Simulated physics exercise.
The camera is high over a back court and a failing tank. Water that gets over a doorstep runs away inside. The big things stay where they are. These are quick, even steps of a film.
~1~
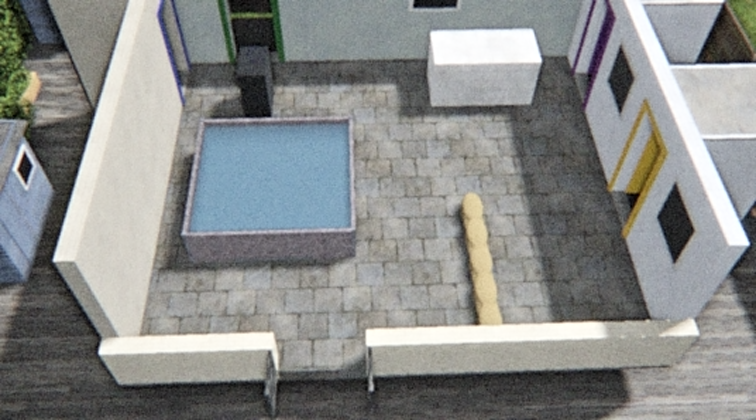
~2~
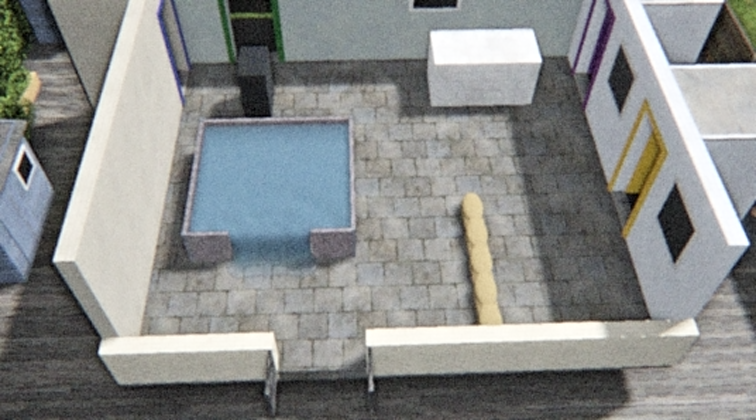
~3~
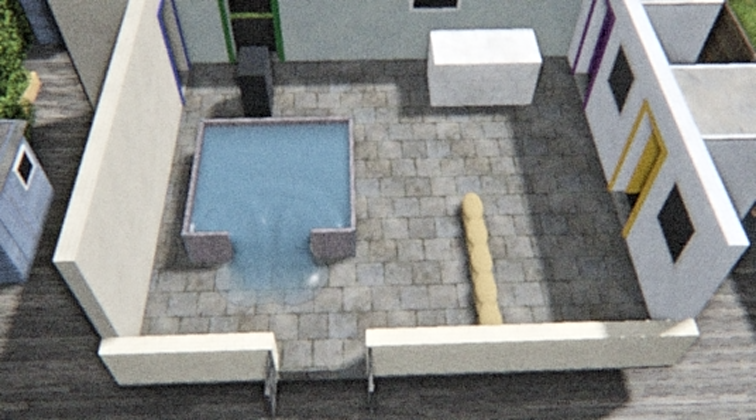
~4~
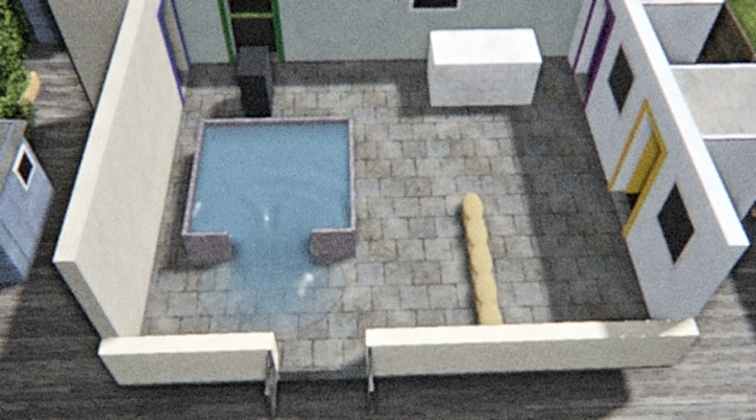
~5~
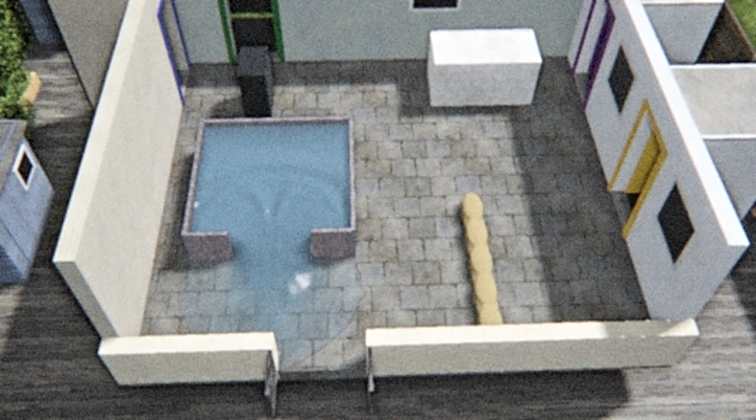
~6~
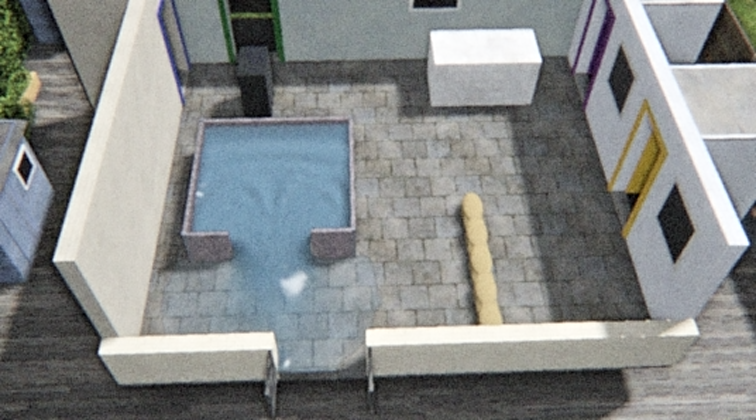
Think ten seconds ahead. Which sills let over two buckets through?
The blue door lets in a lot; the yellow door admits no more than that; the purple door admits no more than that; the green door lets in a lot.
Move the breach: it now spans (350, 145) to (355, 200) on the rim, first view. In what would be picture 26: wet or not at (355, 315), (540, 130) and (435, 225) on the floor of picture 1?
In turn: Under water, awash, wet.
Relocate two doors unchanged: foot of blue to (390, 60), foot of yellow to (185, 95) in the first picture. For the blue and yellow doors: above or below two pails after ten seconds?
Then: Blue holds; yellow goes over.
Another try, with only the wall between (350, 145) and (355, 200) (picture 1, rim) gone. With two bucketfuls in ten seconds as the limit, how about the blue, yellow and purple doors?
One by one: The blue door passes that mark; the yellow door lets more in; the purple door takes more.
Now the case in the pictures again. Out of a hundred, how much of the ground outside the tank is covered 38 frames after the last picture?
Close to 45 %.
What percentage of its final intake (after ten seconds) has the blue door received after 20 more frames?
Near 0 in a hundred.
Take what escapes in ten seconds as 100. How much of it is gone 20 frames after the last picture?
I make it 45 per cent.
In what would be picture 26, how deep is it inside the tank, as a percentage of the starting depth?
Near 50 in a hundred.
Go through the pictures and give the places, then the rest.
The first picture shows the open tank at (274, 175) is whole and still.
In the second picture, water pours out at (273, 247) and has run to (232, 266).
In the third picture, water pours out at (273, 250) and has run to (232, 298).
In the fourth picture, the front is at (241, 328), out from the gap at (273, 250).
In the fifth picture, water pours out at (273, 250) and has run to a hidden place.
In the sixth picture, the front is at a hidden place, out from the gap at (273, 249).
A moment on, water covers 15 % of the floor; the blue door not reached, the yellow door not reached, the purple door not reached, the green door not reached.
Next, water covers 20 % of the floor; the blue door not reached, the yellow door not reached, the purple door not reached, the green door not reached.
Then, water covers 25 % of the floor; the blue door wet at the sill, nothing in, the yellow door not reached, the purple door not reached, the green door not reached.
Later, water covers 45 % of the floor; the blue door under two buckets in, the yellow door not reached, the purple door not reached, the green door over two buckets in.
In the end, water covers 70 % of the floor; the blue door over two buckets in, the yellow door wet at the sill, nothing in, the purple door not reached, the green door over two buckets in.
